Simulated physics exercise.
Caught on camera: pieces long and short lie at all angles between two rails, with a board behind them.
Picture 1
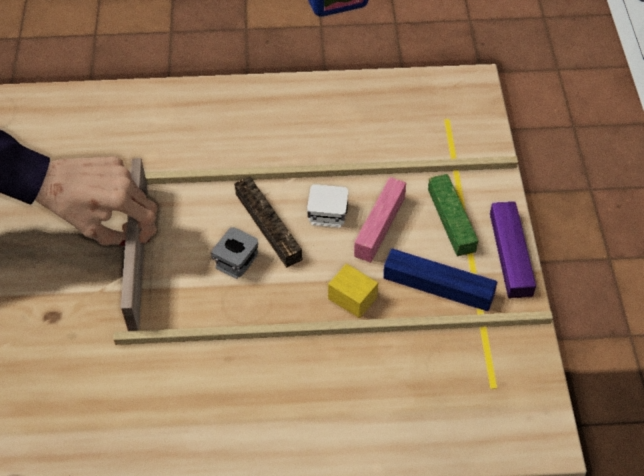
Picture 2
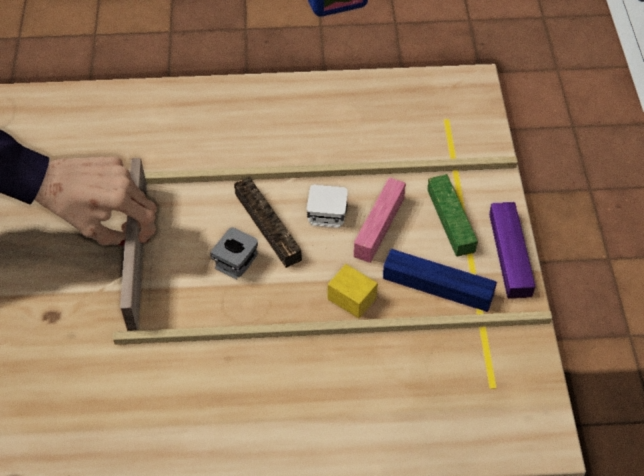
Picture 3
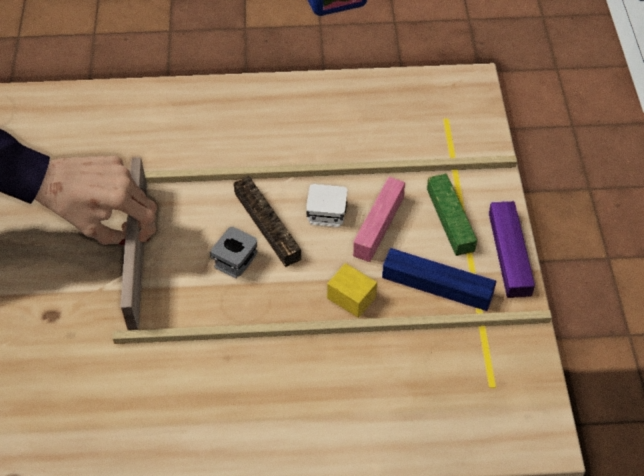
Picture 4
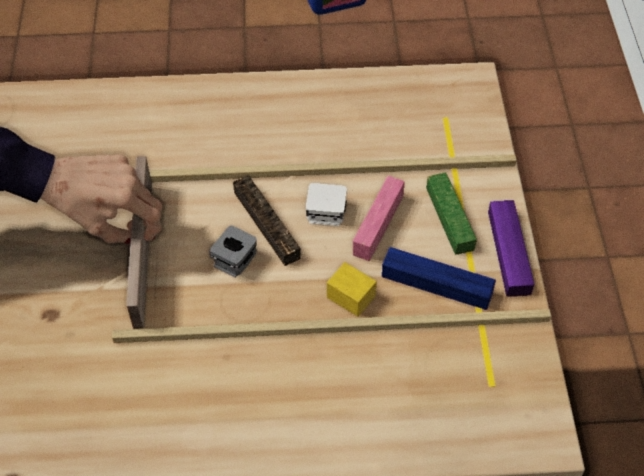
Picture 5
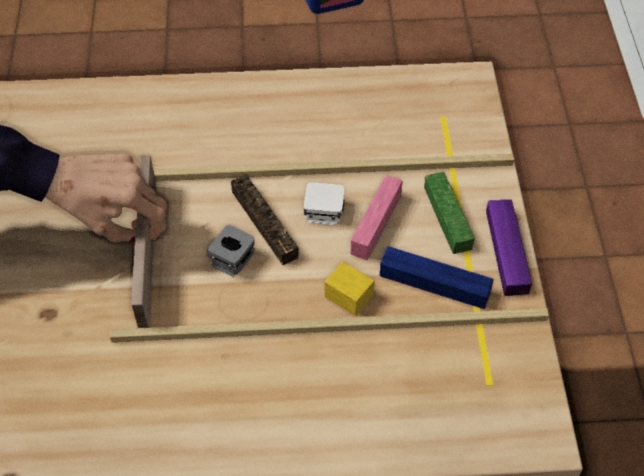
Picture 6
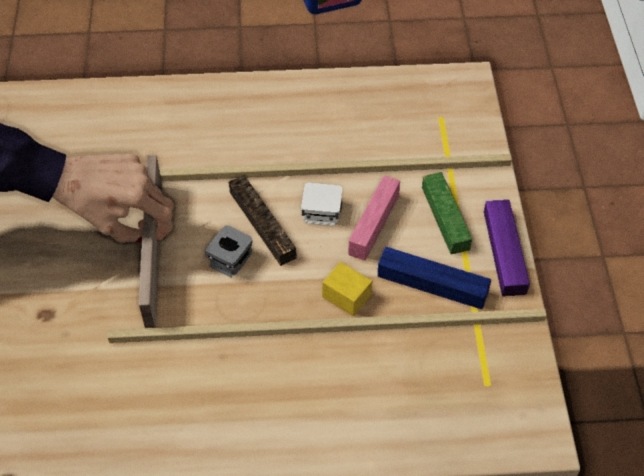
Hand sliding an upright board slightly right between two wooden rails, while the coloured sticks and blocks beyond it lie untouched.
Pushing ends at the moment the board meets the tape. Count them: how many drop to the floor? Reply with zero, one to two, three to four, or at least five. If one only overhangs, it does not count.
It comes to three to four.
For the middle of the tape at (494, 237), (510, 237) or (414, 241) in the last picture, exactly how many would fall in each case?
The counts: 5, 6 and 1.
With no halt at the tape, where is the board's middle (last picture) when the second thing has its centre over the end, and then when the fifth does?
First about (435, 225), next about (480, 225).
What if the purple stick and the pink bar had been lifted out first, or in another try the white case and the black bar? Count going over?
The first count is 1 and the second is 1.
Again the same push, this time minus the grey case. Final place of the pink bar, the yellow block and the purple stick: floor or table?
Result - pink bar: Up; yellow block: Up; purple stick: Gone.
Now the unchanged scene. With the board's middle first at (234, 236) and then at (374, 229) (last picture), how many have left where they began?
First 2, then 8.
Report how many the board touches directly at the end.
Contact count: 3.
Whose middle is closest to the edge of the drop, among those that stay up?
Closest at the end: The white case.
Early on, none off yet; purple stick at rest near (506, 247); green bar at rest near (446, 213); blue stick at rest near (434, 278).
A while later, none off yet; purple stick travelled a little near (520, 239); green bar travelled a little near (461, 211); blue stick travelled a little near (496, 278).
Finally, the number that fall off is three or four; lost, pink bar, blue stick, green bar and purple stick.
